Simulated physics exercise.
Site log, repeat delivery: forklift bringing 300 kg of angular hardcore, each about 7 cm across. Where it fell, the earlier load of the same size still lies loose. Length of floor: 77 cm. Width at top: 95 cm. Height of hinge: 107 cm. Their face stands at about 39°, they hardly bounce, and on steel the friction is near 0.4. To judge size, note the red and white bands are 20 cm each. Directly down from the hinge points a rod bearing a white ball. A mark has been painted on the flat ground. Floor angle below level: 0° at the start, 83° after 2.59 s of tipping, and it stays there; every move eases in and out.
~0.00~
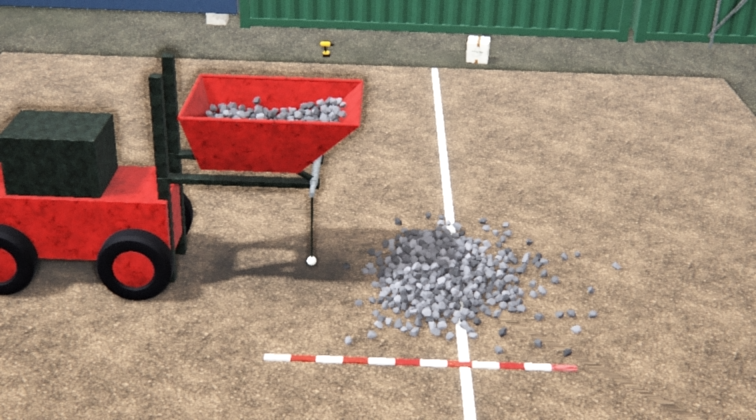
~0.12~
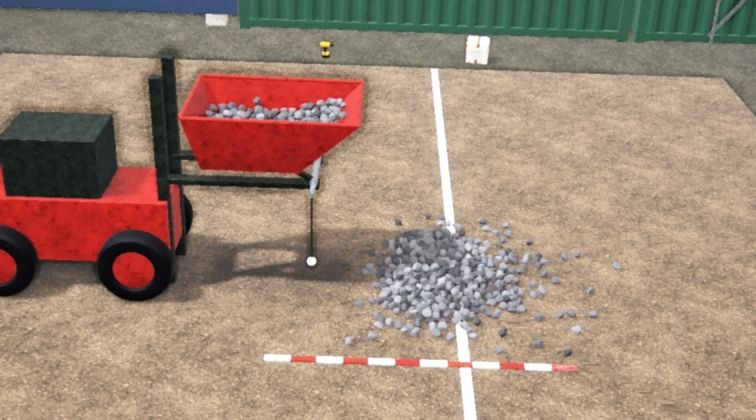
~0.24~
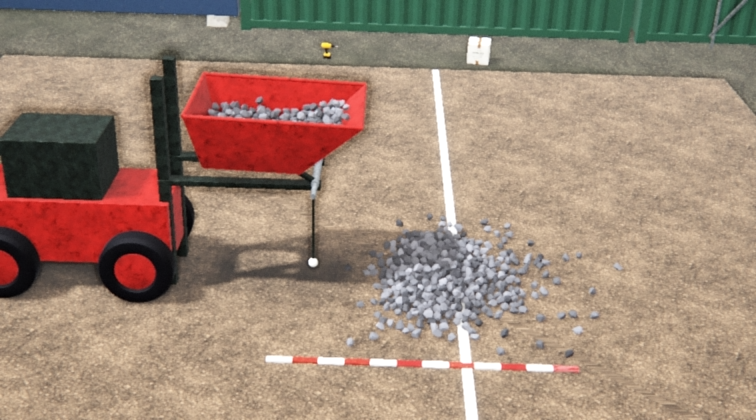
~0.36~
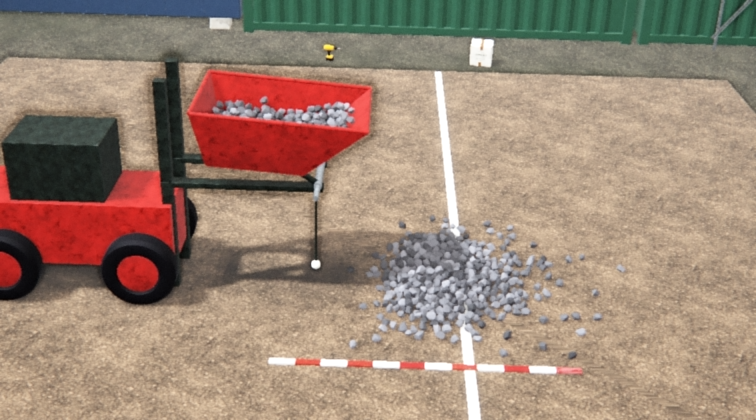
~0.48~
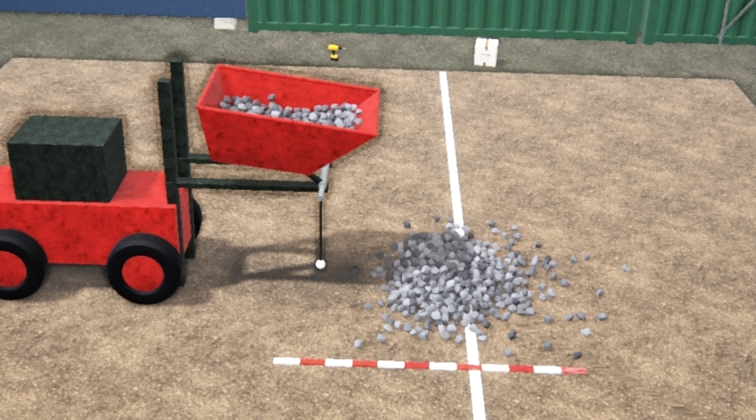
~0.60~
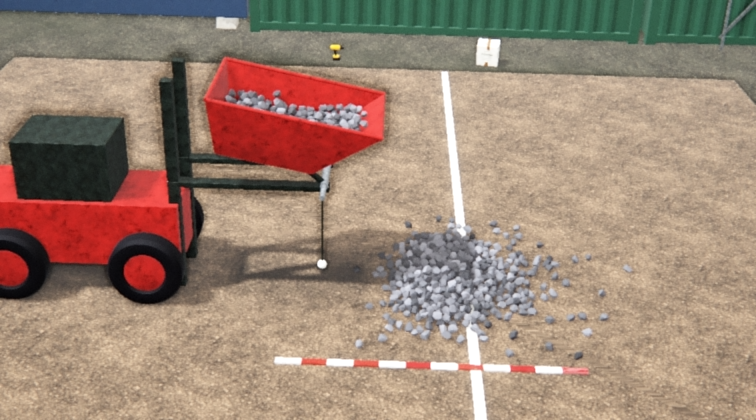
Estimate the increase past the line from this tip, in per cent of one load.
Roughly 48 per cent of a load more.
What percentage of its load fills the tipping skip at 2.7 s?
Close to 10 in a hundred is still held.
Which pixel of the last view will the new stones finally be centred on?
Around (462, 270).
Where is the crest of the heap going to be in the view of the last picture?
The top of the heap sits near (448, 251).
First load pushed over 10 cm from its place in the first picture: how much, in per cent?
10 %.
After 1.9 s the floor is at 70°; in per cent of one load, 100 in the tipping skip, 68 short of the line, 32 past the line; the foremost stones are at (592, 290).
After 2.7 s the floor is at 83°; in per cent of one load, 11 in the tipping skip, 130 short of the line, 60 past the line; the foremost stones are at (592, 290).
After 3.0 s the floor is at 83°; in per cent of one load, 0 in the tipping skip, 122 short of the line, 78 past the line; the foremost stones are at (593, 290).
After 5.6 s the floor is at 83°; in per cent of one load, 0 in the tipping skip, 120 short of the line, 80 past the line; the foremost stones are at (591, 283). Net gain past the line, 48.
